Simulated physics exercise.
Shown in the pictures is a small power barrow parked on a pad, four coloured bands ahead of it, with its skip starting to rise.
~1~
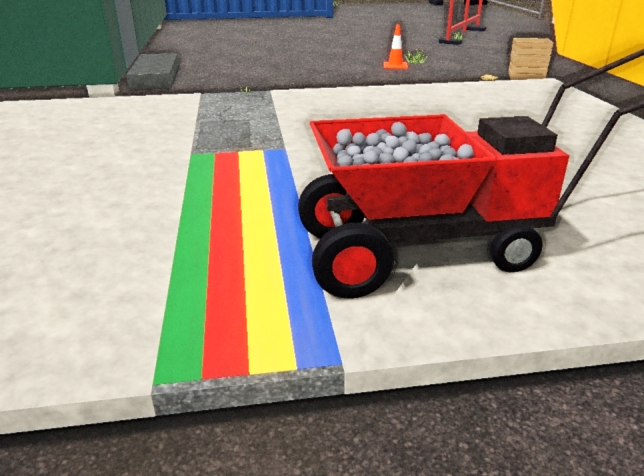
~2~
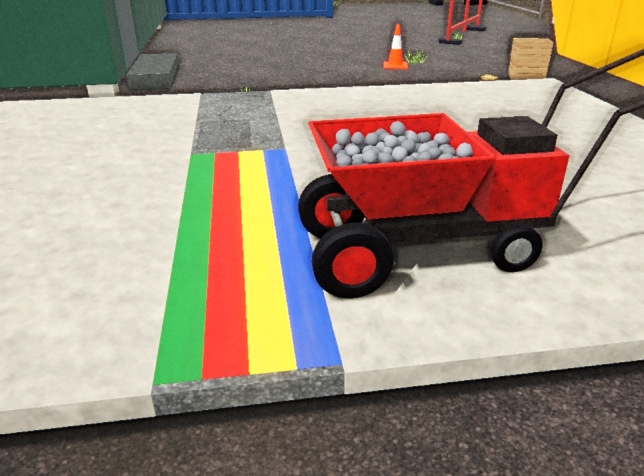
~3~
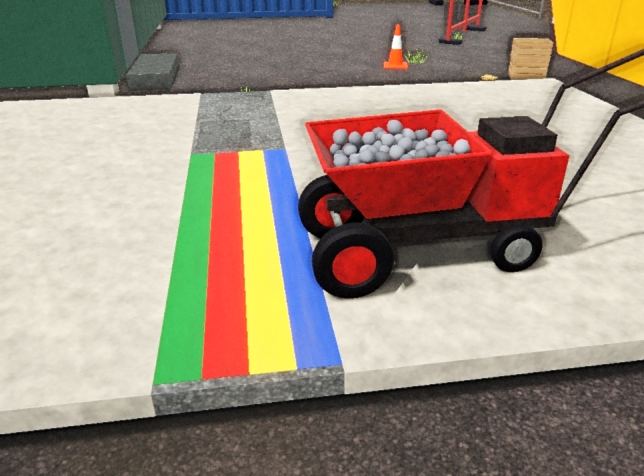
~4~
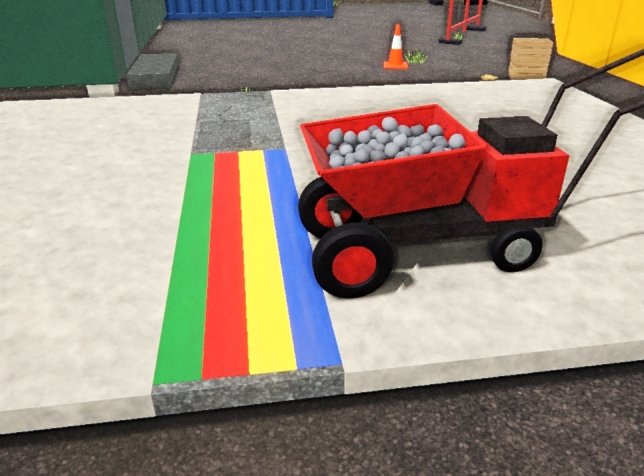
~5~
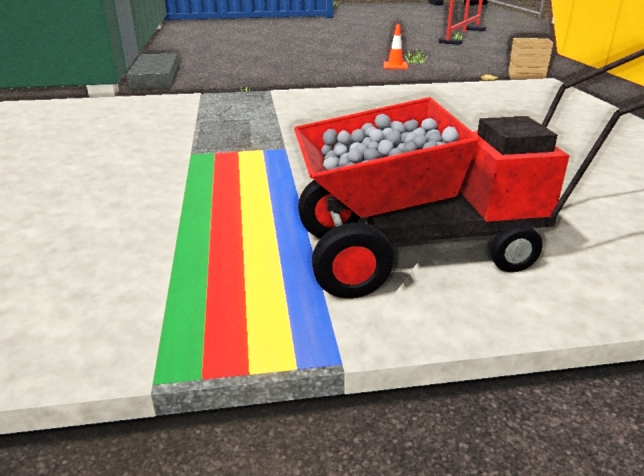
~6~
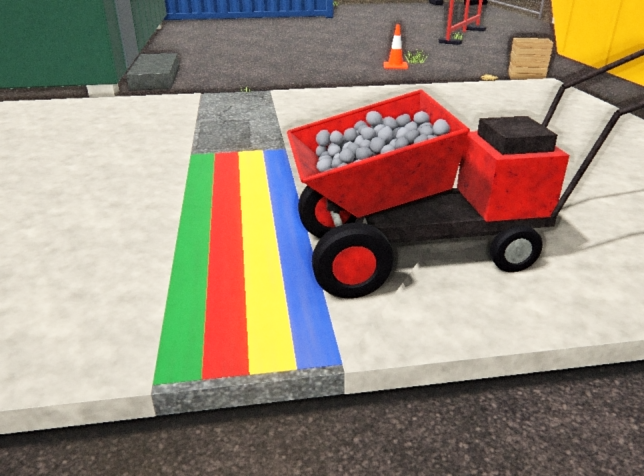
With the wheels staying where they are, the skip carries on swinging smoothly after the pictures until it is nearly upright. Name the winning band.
The red band.
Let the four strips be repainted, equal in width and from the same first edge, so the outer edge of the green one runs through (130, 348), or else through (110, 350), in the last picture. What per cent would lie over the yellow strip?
30 and 30 percent, roughly.
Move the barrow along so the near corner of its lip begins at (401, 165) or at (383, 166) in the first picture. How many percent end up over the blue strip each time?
The first stop gives 30 per cent; the second gives 20 per cent.
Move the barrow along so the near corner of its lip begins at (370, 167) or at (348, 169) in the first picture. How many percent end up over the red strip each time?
30 % and 40 %.
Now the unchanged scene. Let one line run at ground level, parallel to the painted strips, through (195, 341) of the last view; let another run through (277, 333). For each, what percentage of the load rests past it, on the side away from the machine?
Around 40 per cent for the first, and 100 per cent for the second.
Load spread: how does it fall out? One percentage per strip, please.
In per cent, approximately: Blue 0, yellow 10, red 40, green 25.
Shortly afterwards, skip tipped well over; the whole lot in the skip.
Next, skip tipped steeply; all but a few in the skip; a little over the red strip; only a few falling.
Some moments later, skip tipped right over; near a third in the skip; only a few over the yellow strip; near a third over the red strip; near a quarter over the green strip; a little off the paint.
In the end, skip tipped right over; only a few in the skip; only a few over the blue strip; a little over the yellow strip; near half over the red strip; near a quarter over the green strip; near a quarter off the paint.
